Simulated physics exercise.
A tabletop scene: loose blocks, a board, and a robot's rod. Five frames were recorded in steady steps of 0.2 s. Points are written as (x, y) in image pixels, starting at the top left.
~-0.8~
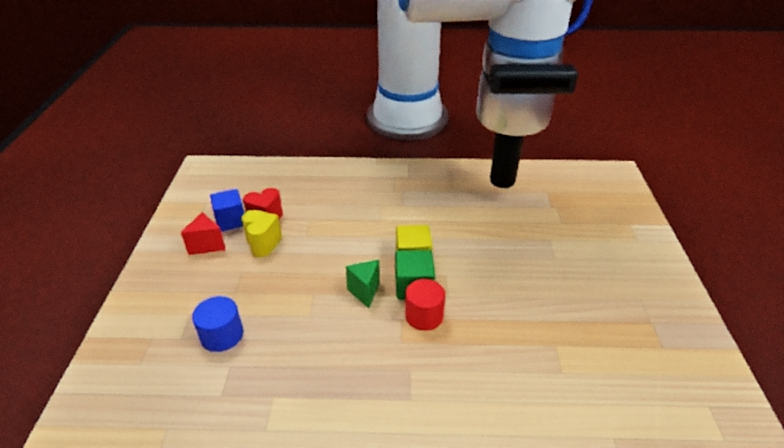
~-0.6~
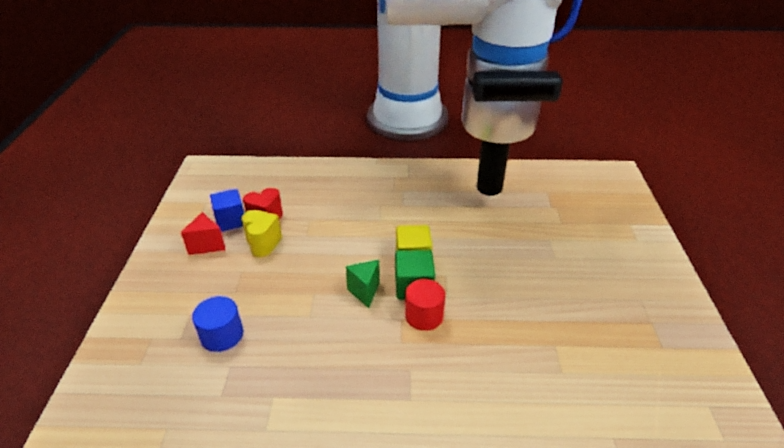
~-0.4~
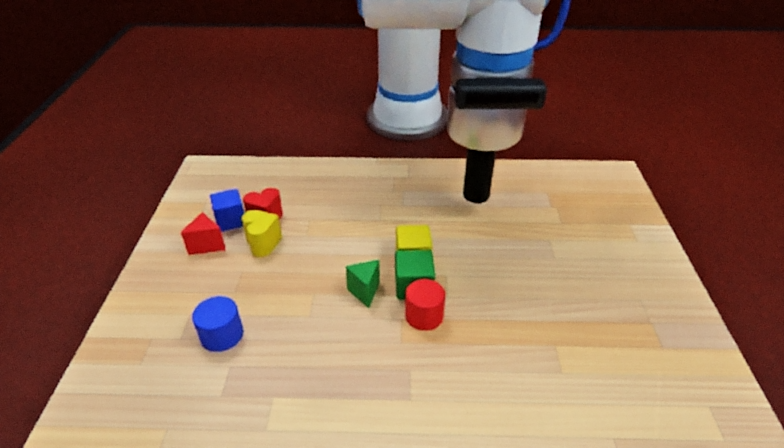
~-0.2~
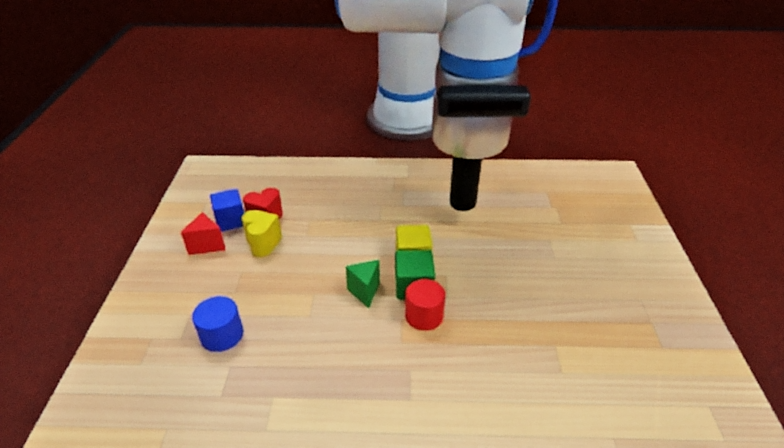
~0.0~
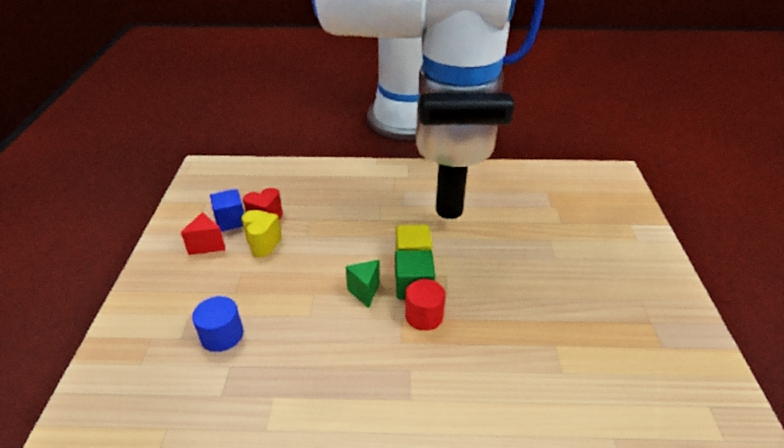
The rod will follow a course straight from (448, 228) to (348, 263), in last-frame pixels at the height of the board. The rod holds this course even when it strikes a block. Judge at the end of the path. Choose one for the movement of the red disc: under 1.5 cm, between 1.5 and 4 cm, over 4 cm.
It falls in the under 1.5 cm band.
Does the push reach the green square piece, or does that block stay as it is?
The block you're asking about gets moved.
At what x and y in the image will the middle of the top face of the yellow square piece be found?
I think it will end close to (393, 249).
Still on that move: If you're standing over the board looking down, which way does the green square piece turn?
Viewed from above, counterclockwise.
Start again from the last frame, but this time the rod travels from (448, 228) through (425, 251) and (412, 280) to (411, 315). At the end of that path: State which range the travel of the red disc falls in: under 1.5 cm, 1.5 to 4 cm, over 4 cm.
The block winds up beyond 4 cm from where it is now.
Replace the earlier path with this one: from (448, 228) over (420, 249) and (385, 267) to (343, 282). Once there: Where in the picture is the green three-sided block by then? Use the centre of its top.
Near (329, 306).
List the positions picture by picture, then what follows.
In the first picture, rod tip (502, 182); block tops, green three-sided block (364, 269); yellow square piece (414, 235); green square piece (415, 262); red disc (426, 292).
In the second picture, rod (489, 189); blocks unchanged.
In the third picture, rod (476, 197); blocks unchanged.
In the fourth picture, rod (463, 204); blocks unchanged.
In the fifth picture, rod (449, 212); green three-sided block (364, 269); yellow square piece (414, 235); green square piece (415, 262); red disc (426, 292).
On the path given first. One third of the way, rod (417, 223); yellow square piece (413, 238).
Two thirds of the way, rod (382, 235); yellow square piece (393, 249), turned 25° anticlockwise; green square piece (412, 272), turned 25° anticlockwise; red disc (429, 299).
At the end, rod (347, 247); green three-sided block in place; yellow square piece (393, 249), turned 25° anticlockwise; green square piece (412, 272), turned 25° anticlockwise; red disc (429, 299).
